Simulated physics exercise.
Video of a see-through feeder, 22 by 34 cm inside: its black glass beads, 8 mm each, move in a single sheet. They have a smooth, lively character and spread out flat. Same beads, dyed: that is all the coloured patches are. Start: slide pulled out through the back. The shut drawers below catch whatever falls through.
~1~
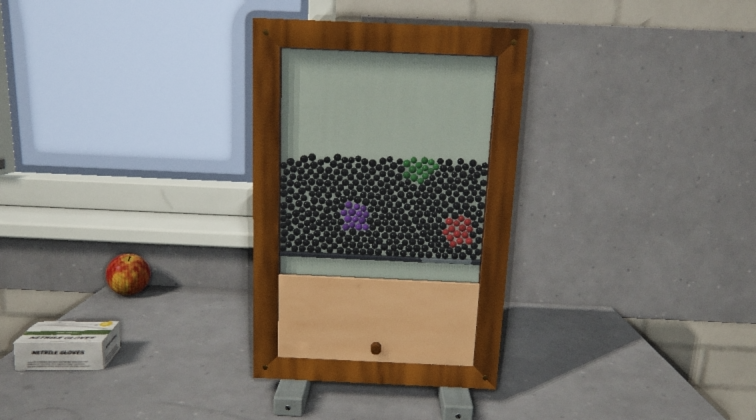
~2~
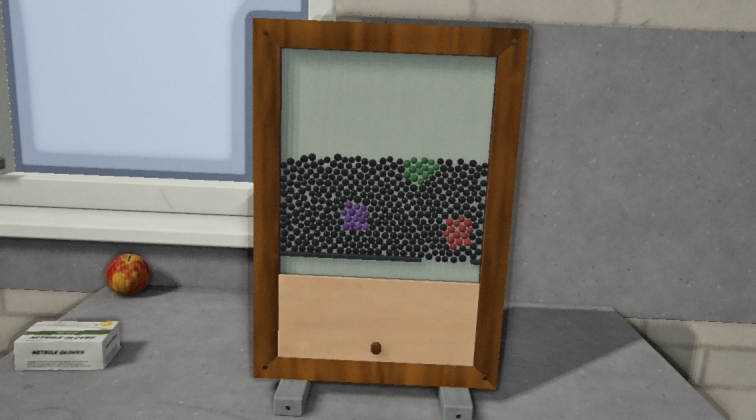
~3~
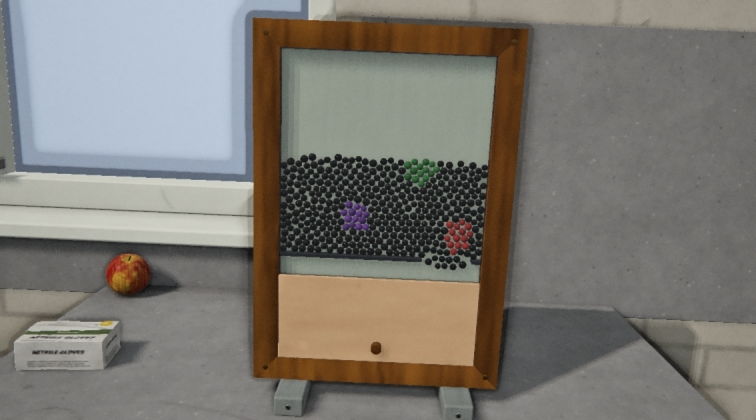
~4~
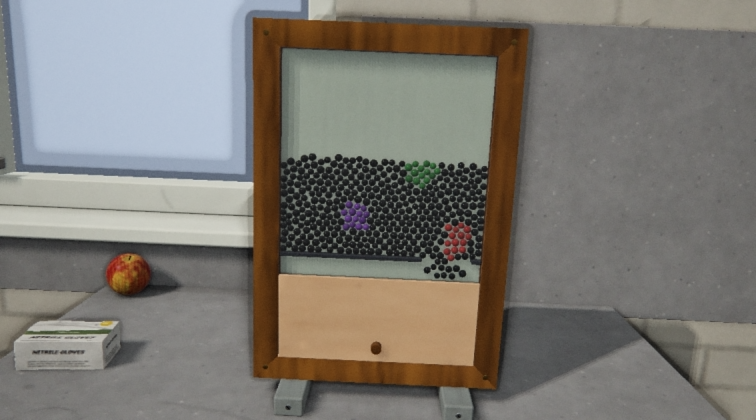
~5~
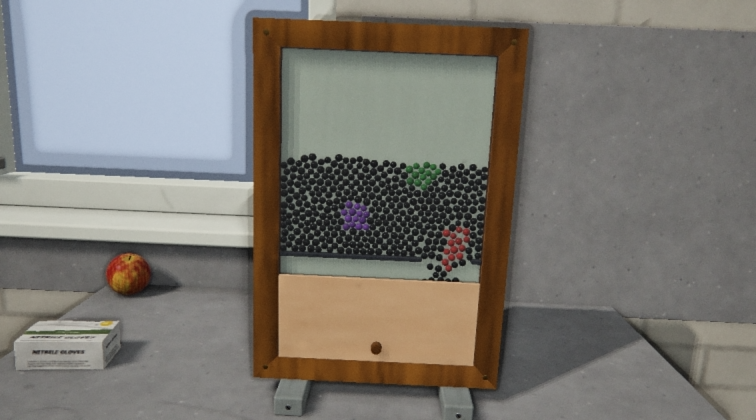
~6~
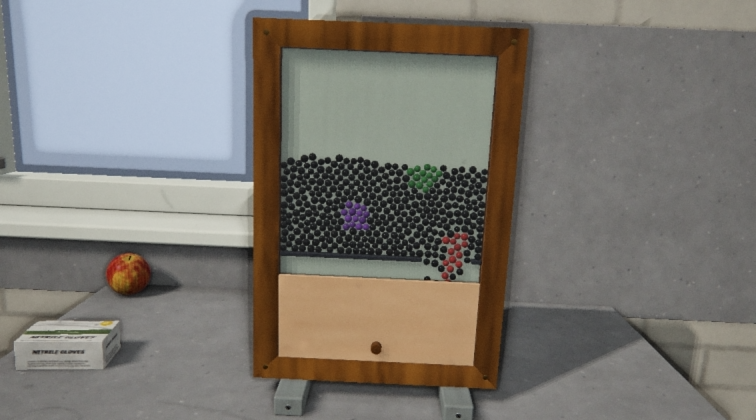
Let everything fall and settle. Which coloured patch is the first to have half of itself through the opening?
The red patch.
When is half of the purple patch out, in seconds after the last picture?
Time: Close to 0.8 s.
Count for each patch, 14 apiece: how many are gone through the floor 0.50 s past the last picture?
Count out below - purple 0, green 14, red 14.
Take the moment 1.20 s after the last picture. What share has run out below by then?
Roughly 70 in a hundred by then.
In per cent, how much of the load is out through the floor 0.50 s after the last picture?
Around 55 per cent.
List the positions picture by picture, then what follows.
The first picture shows about 390 beads; beads' middle (385, 210); purple patch (356, 217); green patch (421, 169); red patch (459, 231); slide (417, 259) to (475, 262).
The second picture shows beads' middle (385, 210); 0 out.
The third picture shows beads' middle (385, 210); 5 out.
The fourth picture shows beads' middle (386, 210); 11 out.
The fifth picture shows beads' middle (379, 210); 17 out.
The sixth picture shows beads' middle (379, 209); 23 out; purple patch (356, 217); green patch (425, 177); red patch (454, 253).
Then, 0.15 s later than the last picture, 20 % are out; out of 14, purple 0, green 0, red 14.
Then, 0.50 s later than the last picture, 55 % are out; out of 14, purple 0, green 14, red 14.
Then, 1.20 s later than the last picture, 70 % are out; out of 14, purple 14, green 14, red 14.
All still 4.2 s after it, 85 % are out; out of 14, purple 14, green 14, red 14; half out at purple 0.87 s, green 0.33 s, red 0.06 s.
